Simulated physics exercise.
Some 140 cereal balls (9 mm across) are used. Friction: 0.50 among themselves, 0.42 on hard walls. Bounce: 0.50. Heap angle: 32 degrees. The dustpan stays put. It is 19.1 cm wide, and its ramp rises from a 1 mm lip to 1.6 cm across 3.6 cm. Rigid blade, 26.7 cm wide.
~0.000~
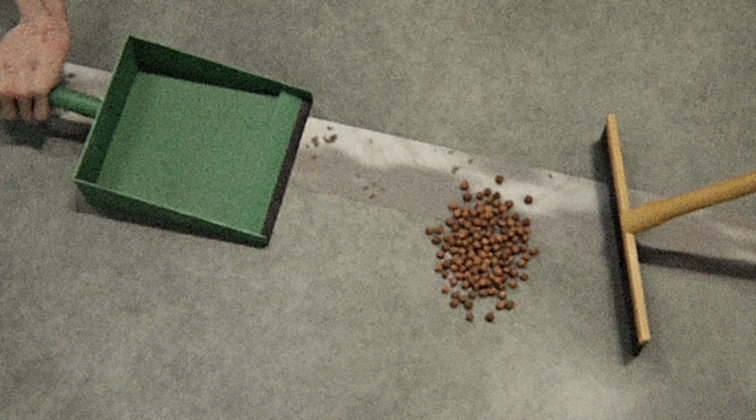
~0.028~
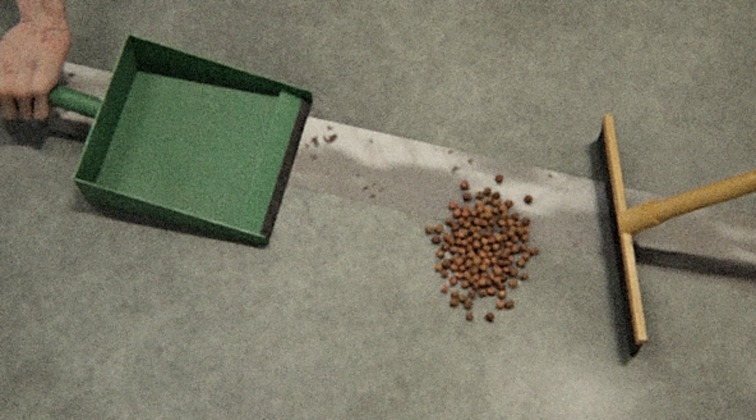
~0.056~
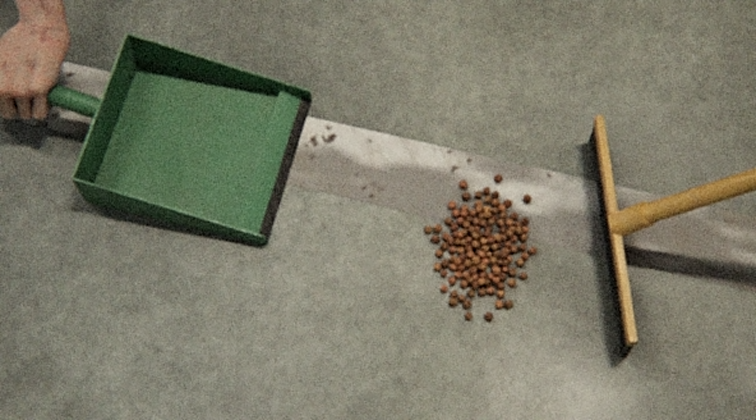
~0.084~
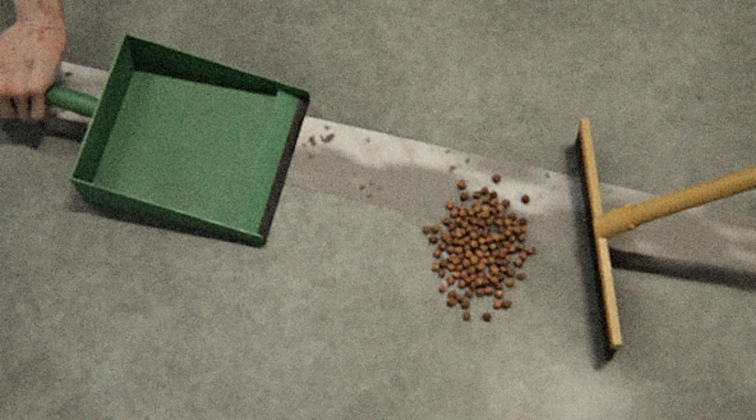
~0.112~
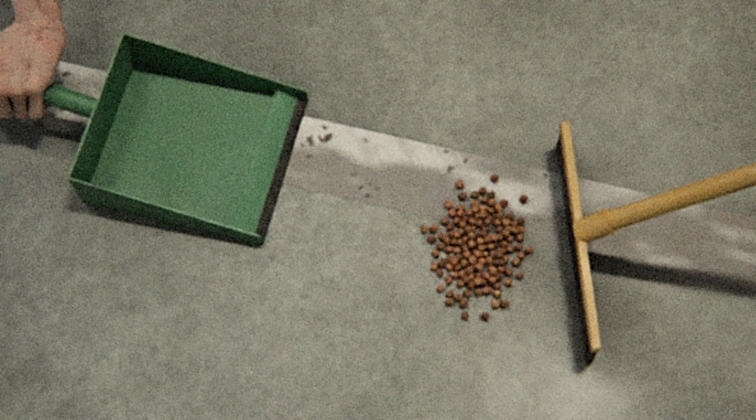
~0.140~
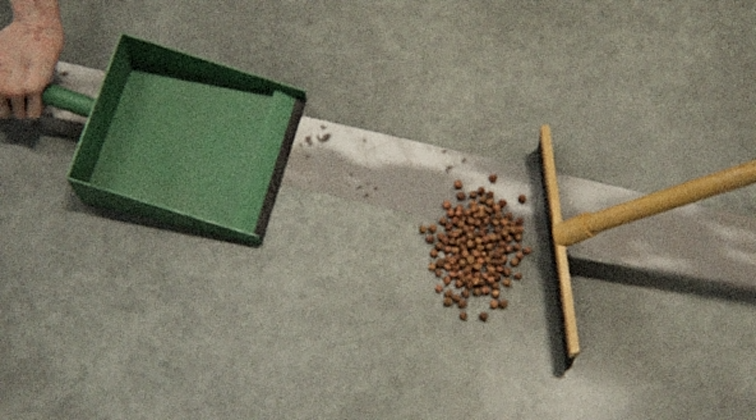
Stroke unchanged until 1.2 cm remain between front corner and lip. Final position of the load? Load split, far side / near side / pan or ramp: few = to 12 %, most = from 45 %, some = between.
Split - far side: Few, near side: Most, pan: Few.
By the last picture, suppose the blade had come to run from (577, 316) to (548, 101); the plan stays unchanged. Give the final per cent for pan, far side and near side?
Final per cent - pan 10, far 0, near 35.
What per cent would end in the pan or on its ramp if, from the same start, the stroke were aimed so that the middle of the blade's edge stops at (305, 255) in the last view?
Some 10 percent.
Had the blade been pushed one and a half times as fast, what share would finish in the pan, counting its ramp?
Roughly 10 in a hundred.
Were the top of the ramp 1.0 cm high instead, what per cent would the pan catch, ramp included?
Estimate with the new ramp: Some 5 in a hundred.
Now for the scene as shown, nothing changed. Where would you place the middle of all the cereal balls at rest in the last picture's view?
When it all comes to rest, the middle is near (236, 299).
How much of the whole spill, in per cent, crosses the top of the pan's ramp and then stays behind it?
Roughly 0 percent.
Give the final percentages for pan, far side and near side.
Far side: 0%. Near side: 75%. Pan: 5%.
Then, at 0.34 s, middle of the blade 19 cm from the lip; 0 % over the lip, far side 0 %, near side 40 %.
After 0.47 s, middle of the blade 10 cm from the lip; 0 % over the lip, far side 0 %, near side 65 %.
Then, at 0.73 s, middle of the blade 5 cm from the lip; 5 % over the lip, far side 0 %, near side 75 %.
At rest (1.1 s), far side 0 %, near side 75 %, pan 5 %, in front of the lip or behind the blade 20 %.
